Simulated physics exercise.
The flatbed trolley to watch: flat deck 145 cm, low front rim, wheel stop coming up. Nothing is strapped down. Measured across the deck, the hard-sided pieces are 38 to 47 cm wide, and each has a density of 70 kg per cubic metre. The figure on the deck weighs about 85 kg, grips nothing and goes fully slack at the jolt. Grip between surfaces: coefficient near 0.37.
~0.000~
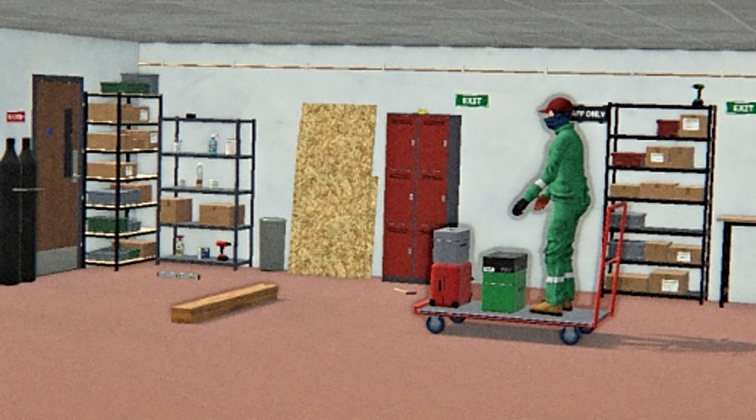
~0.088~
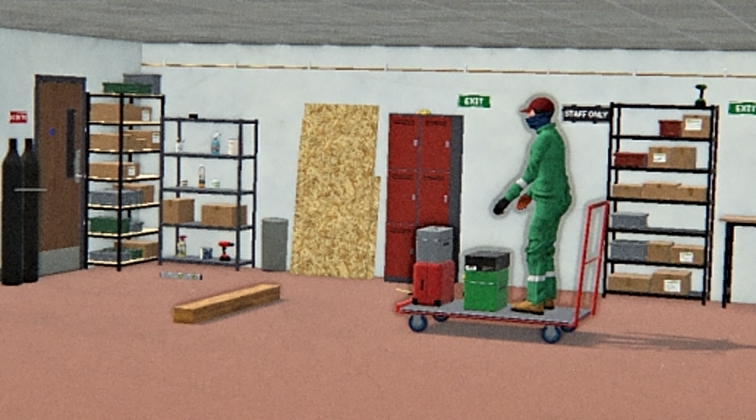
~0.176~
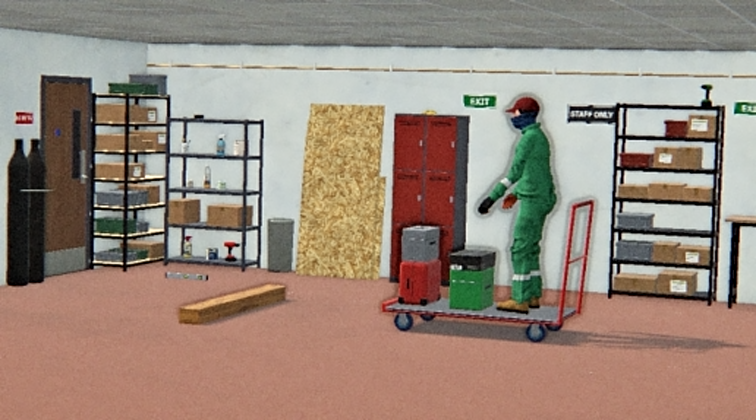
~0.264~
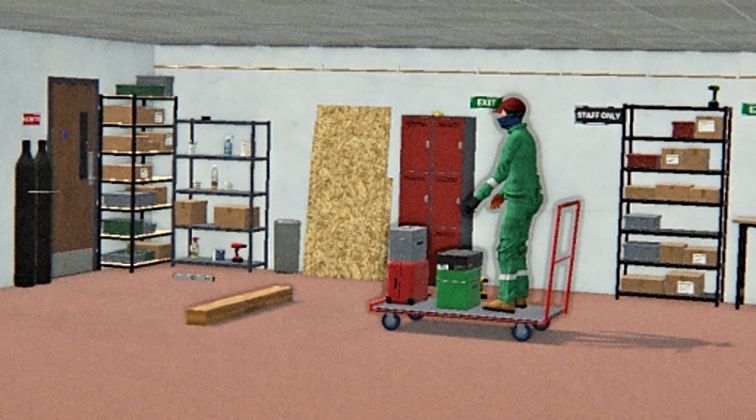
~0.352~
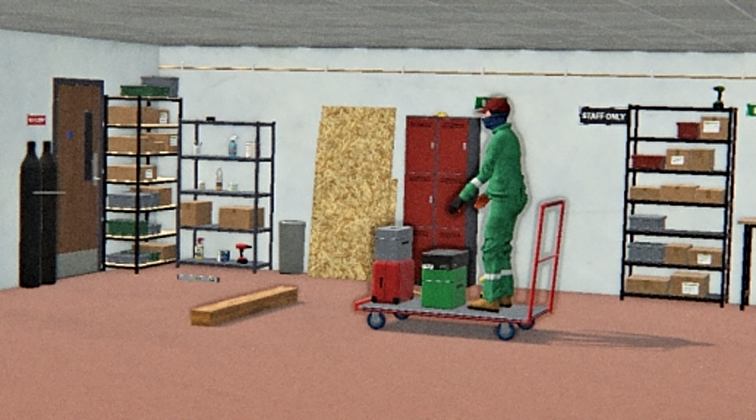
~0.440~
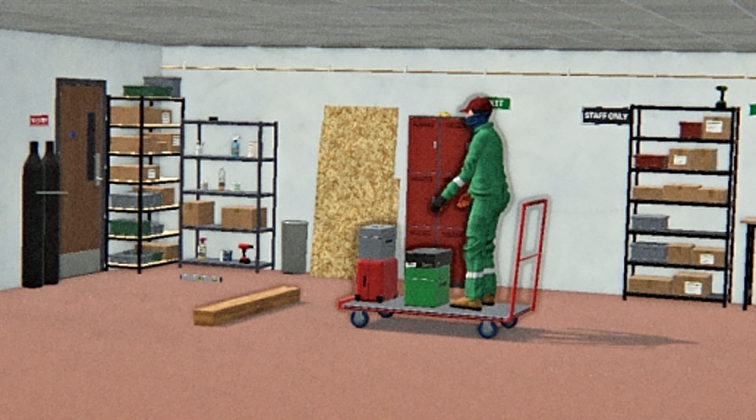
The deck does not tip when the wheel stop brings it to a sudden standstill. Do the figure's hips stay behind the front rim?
Yes, they remain over the deck.
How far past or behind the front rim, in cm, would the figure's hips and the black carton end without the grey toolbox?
In that case hips 110 past, black 120 past.
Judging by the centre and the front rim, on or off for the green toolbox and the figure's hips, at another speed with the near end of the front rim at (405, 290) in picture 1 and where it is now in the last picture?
Outcome - green still riding, hips still riding.
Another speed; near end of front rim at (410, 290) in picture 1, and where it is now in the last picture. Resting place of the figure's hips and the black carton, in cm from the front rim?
The hips would stop 100 cm behind the front rim, the black one 20 cm behind it.
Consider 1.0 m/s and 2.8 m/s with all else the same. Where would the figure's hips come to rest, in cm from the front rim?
First try: About 100 cm behind; second try: About 50 cm past.
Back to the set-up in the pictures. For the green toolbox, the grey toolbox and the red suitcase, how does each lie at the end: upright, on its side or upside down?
Green upright, grey on its side, red upside down.
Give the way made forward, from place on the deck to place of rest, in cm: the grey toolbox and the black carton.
Grey 95, black 125; both in cm.
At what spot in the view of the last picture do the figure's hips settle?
(312, 246).
The wheels strike at 0.95 s.
After 1.50 s the figure's hips are 61 cm behind the rim, near (314, 246) in the last picture's view.
After 1.95 s the figure's hips are 59 cm behind the rim, near (312, 246) in the last picture's view.
When all is still (4.0 s), past the rim, grey toolbox, red suitcase and black carton; behind it, green toolbox and the figure's hips.
